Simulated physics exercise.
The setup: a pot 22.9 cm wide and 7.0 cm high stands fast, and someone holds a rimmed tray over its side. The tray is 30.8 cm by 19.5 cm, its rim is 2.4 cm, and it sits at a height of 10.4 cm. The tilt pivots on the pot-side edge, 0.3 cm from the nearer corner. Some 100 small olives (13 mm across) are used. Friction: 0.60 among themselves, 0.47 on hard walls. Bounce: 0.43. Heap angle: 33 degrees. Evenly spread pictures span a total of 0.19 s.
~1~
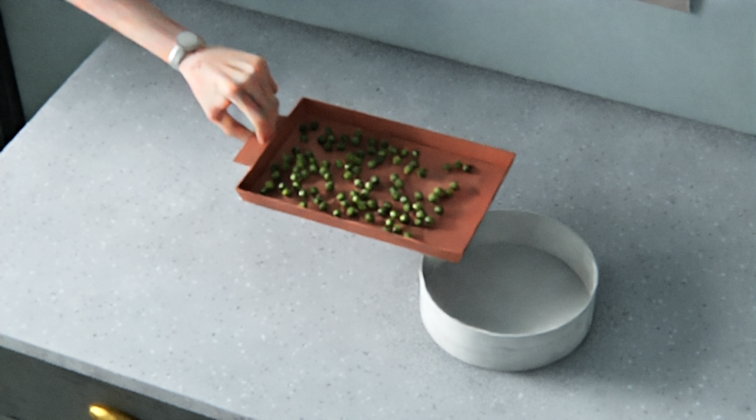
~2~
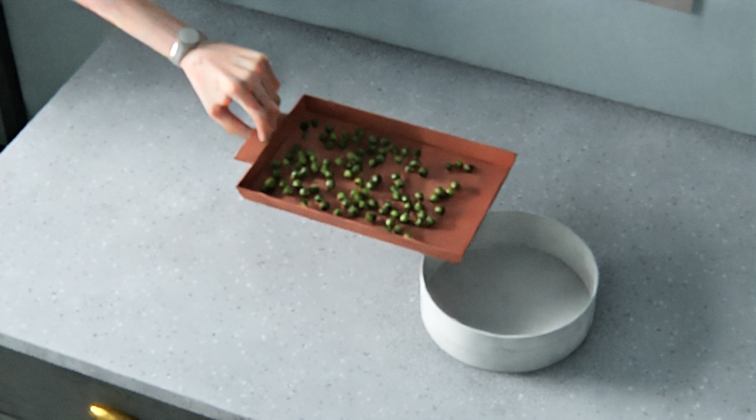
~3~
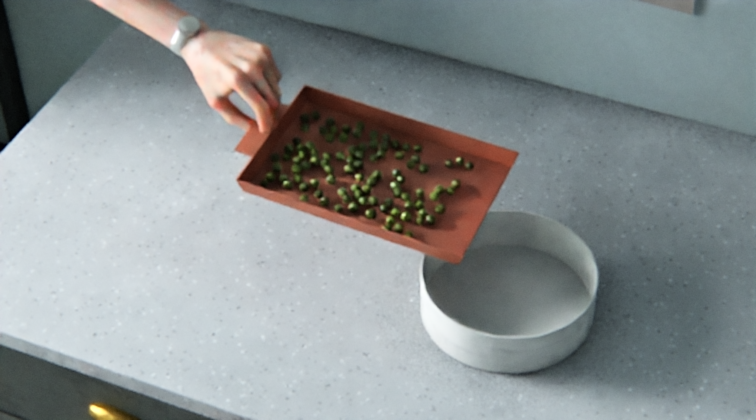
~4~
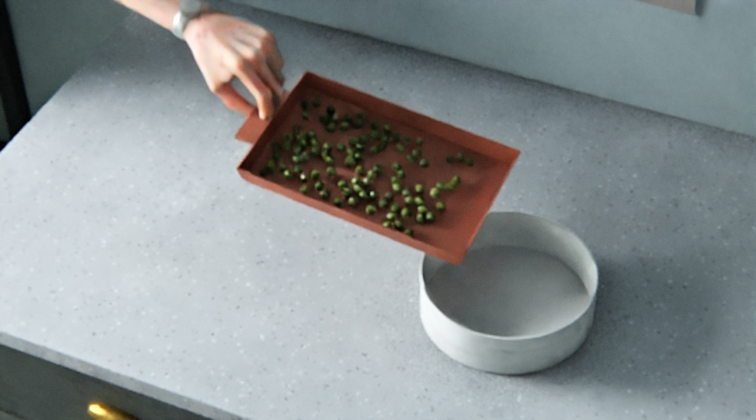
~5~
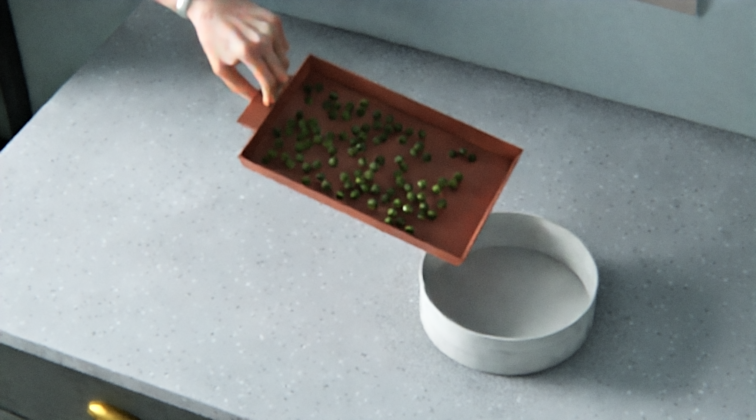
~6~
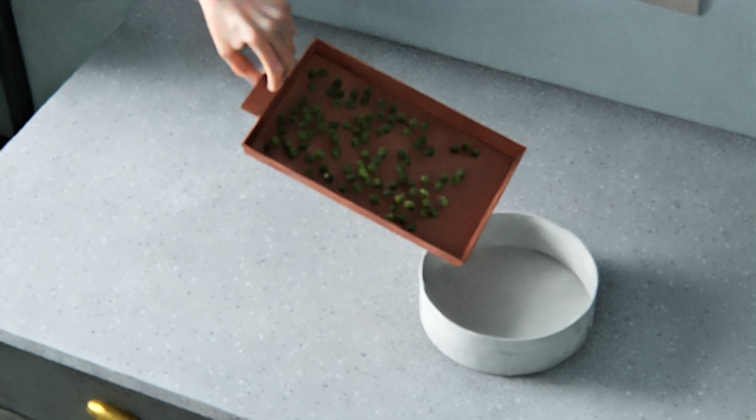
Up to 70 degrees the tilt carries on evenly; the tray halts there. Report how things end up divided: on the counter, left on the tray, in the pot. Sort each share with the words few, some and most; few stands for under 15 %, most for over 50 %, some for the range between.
The shares come out as follows. Counter: Few. Tray: Some. Pot: Most.
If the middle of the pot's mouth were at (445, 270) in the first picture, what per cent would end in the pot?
I'd expect near 45 per cent.
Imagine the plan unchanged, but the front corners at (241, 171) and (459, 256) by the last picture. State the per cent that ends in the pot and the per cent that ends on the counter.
That works out as pot 10 and counter 5.
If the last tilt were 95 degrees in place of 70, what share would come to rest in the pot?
In that case it comes to about 100 in a hundred.
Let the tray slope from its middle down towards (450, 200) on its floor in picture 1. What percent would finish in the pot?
About 40 per cent.
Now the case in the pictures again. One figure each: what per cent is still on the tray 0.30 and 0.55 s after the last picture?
Estimates: 100; 35.
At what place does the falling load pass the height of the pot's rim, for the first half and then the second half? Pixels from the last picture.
Roughly (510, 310) to begin with, later roughly (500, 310).
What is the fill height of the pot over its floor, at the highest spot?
It reaches roughly 2.5 cm.
Then, 0.18 s after the last picture, tilt 46 degrees; the tray holds 100 %, the pot 0 %.
Then, 0.30 s after the last picture, tilt 64 degrees; the tray holds 100 %, the pot 0 %.
Then, 0.55 s after the last picture, tilt 70 degrees; the tray holds 35 %, the pot 60 %.
In the end, counter 5 %, tray 25 %, pot 75 %.
